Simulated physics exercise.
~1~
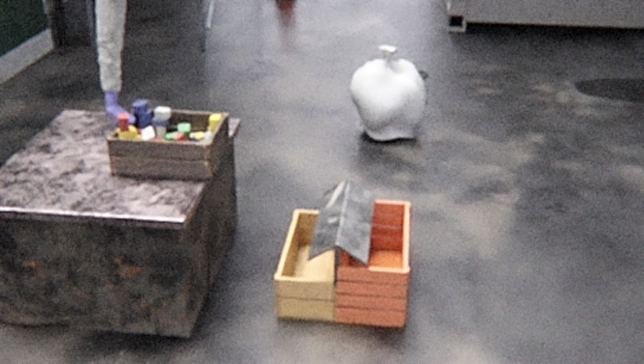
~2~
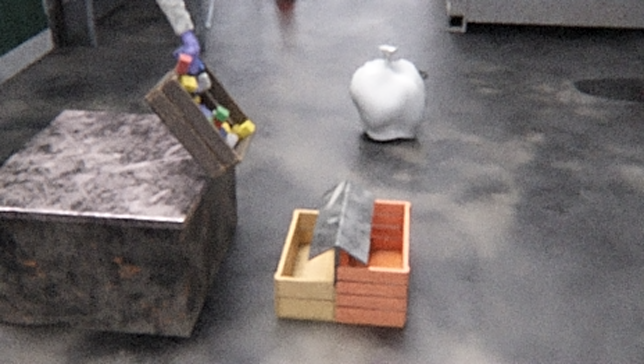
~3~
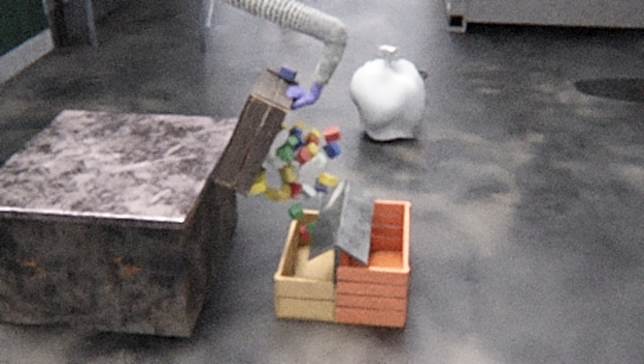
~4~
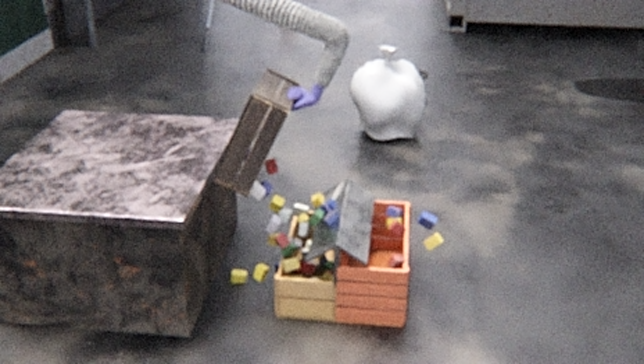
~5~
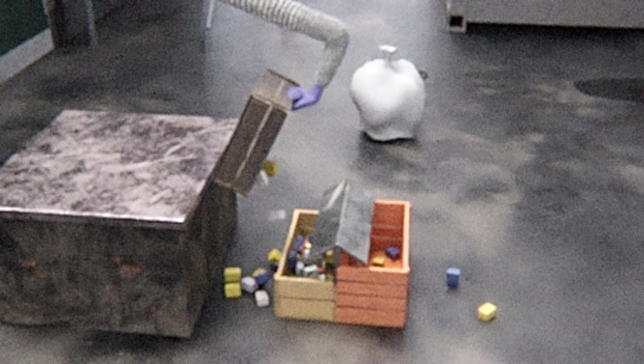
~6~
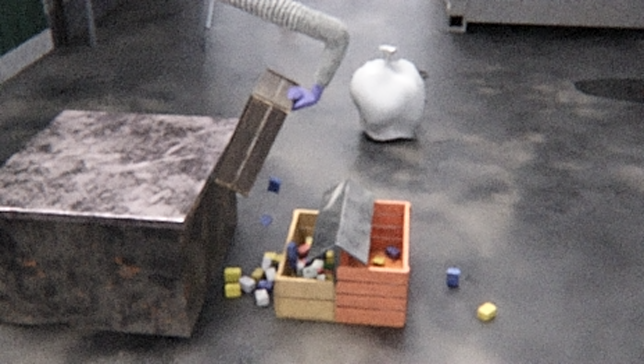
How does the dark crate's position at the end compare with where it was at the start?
At the start the crate sits upright on top of the bench. By the end it is further right, held steeply tipped just past the bench's right edge.
